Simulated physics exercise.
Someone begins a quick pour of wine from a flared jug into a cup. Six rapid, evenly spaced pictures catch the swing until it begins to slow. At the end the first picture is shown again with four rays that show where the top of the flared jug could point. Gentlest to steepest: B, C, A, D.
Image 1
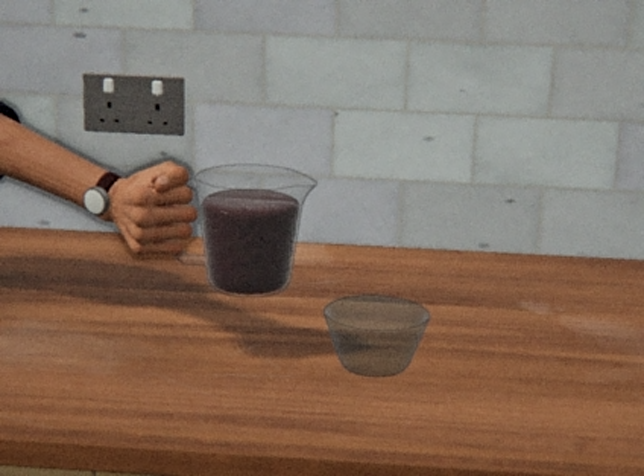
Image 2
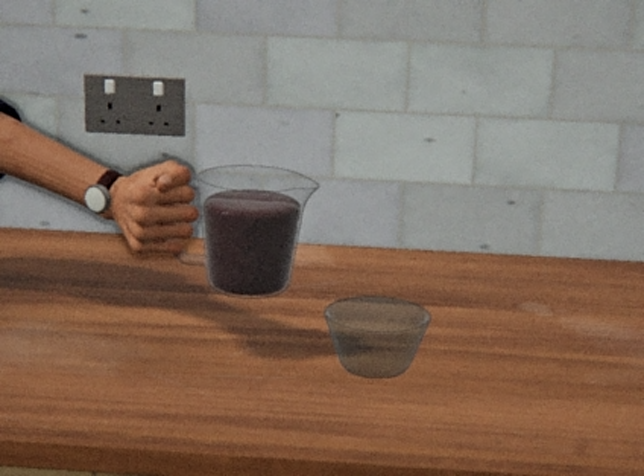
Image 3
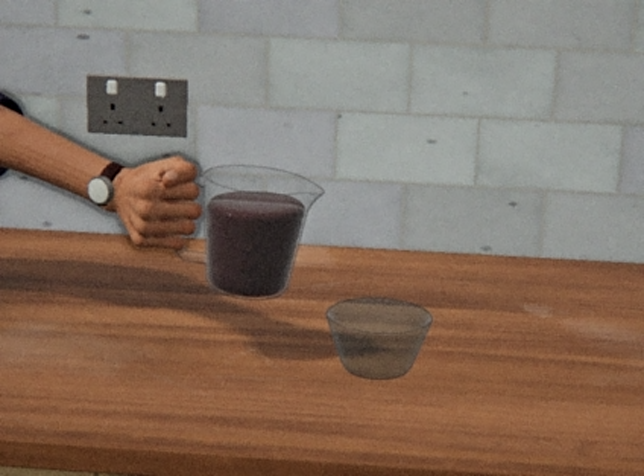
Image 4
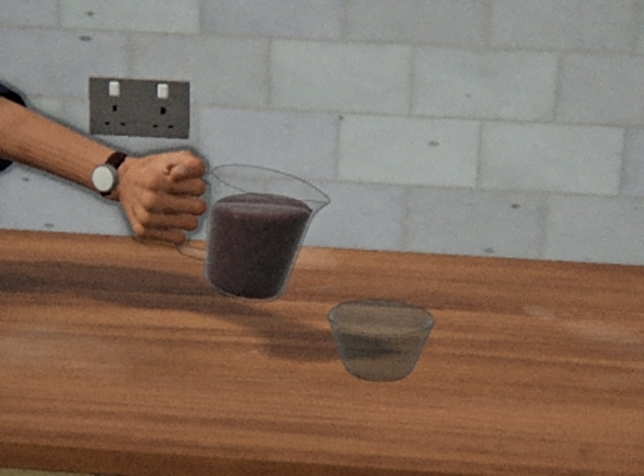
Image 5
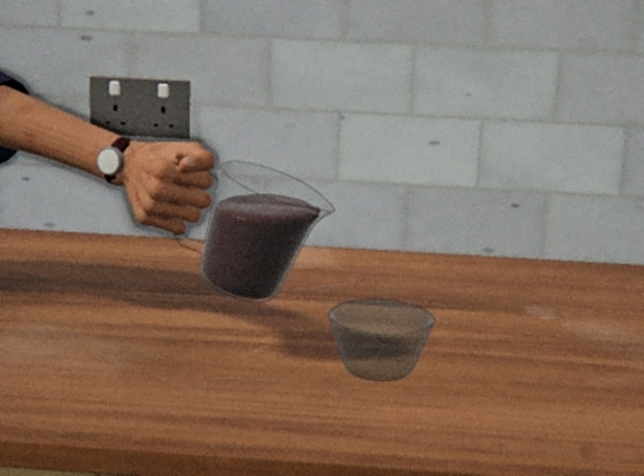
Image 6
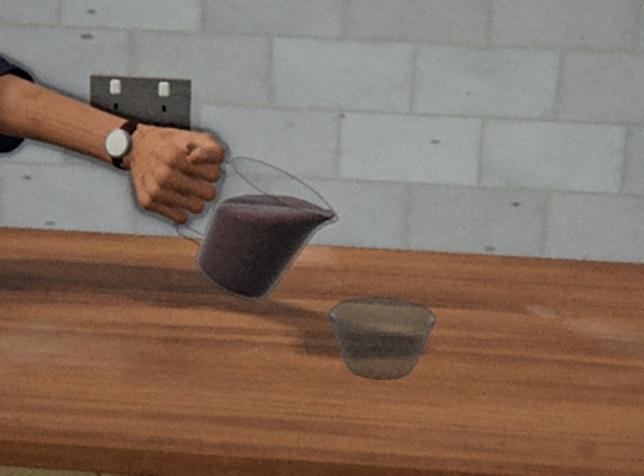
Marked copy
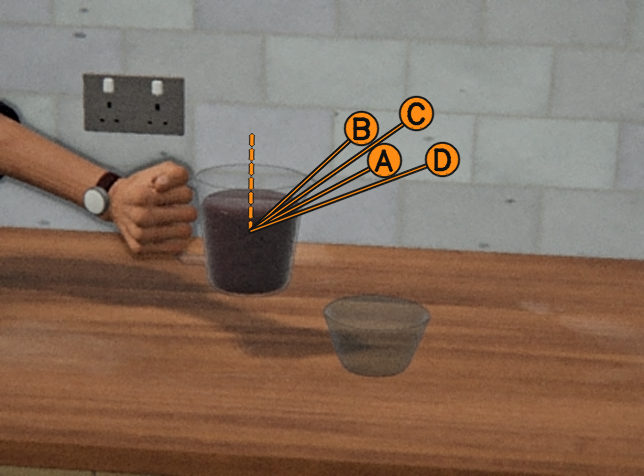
A hand held a clear, flared jug of dark wine above a wooden counter, then gradually tilted it to the right toward a small glass cup, with no wine leaving the jug.
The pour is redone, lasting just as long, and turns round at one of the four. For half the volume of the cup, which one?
Choose C.
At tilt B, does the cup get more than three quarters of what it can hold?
No, it does not.
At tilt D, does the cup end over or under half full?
Over half.
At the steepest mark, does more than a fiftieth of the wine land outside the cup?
Yes, it does.
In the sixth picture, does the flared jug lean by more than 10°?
Yes.
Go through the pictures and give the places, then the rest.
Upright, lip at (315, 183); rim of the cup round (377, 312); nothing has left yet.
Upright, lip at (317, 186); nothing has left yet.
Tipped about 5°, lip at (323, 192); nothing has left yet.
Tipped about 11°, lip at (329, 201); nothing has left yet.
Tipped about 18°, lip at (333, 209); nothing has left yet.
Tipped about 26°, lip at (337, 218); nothing has left yet.
On the marked copy, A at (369, 168); B at (349, 140); C at (403, 123); D at (426, 165).
Choosing A, the cup ends with about 74 % of what it can hold; 3 % of the wine is spilt.
Choosing B, the cup ends with about 34 % of what it can hold.
Choosing C, the cup ends with about 53 % of what it can hold.
Choosing D, the cup ends with about 75 % of what it can hold; 16 % of the wine is spilt.
